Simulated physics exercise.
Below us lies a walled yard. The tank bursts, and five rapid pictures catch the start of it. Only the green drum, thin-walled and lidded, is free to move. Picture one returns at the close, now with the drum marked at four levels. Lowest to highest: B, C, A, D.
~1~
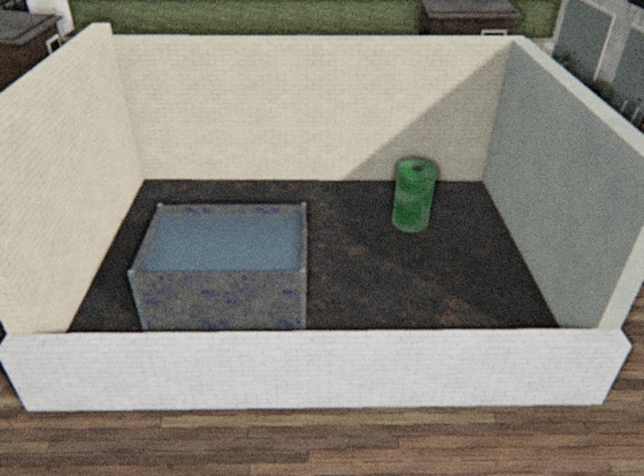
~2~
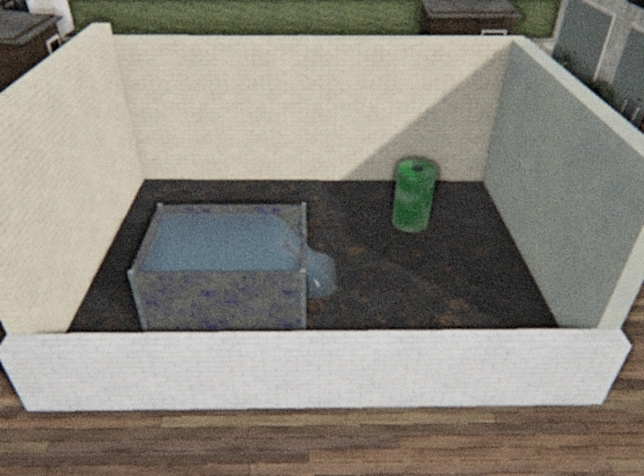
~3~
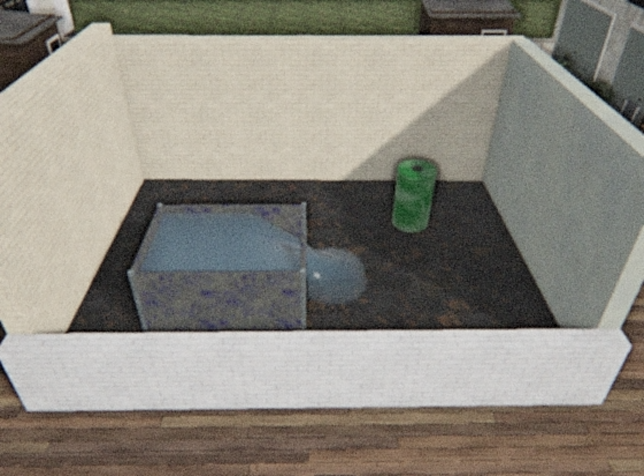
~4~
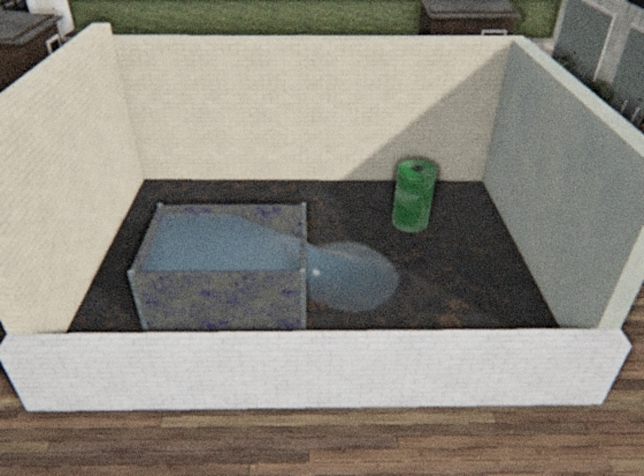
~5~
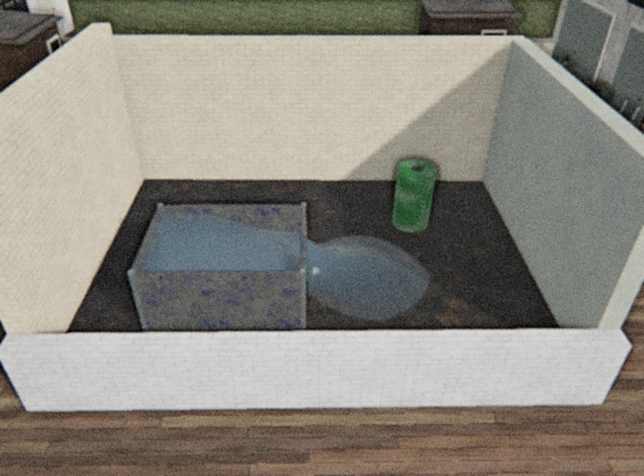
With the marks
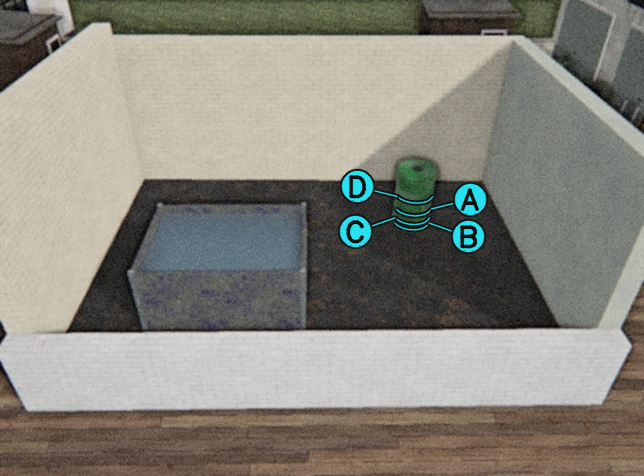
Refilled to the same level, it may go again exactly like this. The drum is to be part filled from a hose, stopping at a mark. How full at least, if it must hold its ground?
Go for A.
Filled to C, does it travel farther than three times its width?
No, it does not.
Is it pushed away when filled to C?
Yes.
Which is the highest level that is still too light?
The answer is C.
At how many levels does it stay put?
Two of the four.
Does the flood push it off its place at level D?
No.
On the marked copy, A at (415, 215); B at (413, 229); C at (414, 224); D at (417, 203); from the bottom up B, C, A, D.
With A, it does not move.
With B, it is pushed about 4 times its own width away.
With C, it is pushed about its own width away.
With D, it does not move.
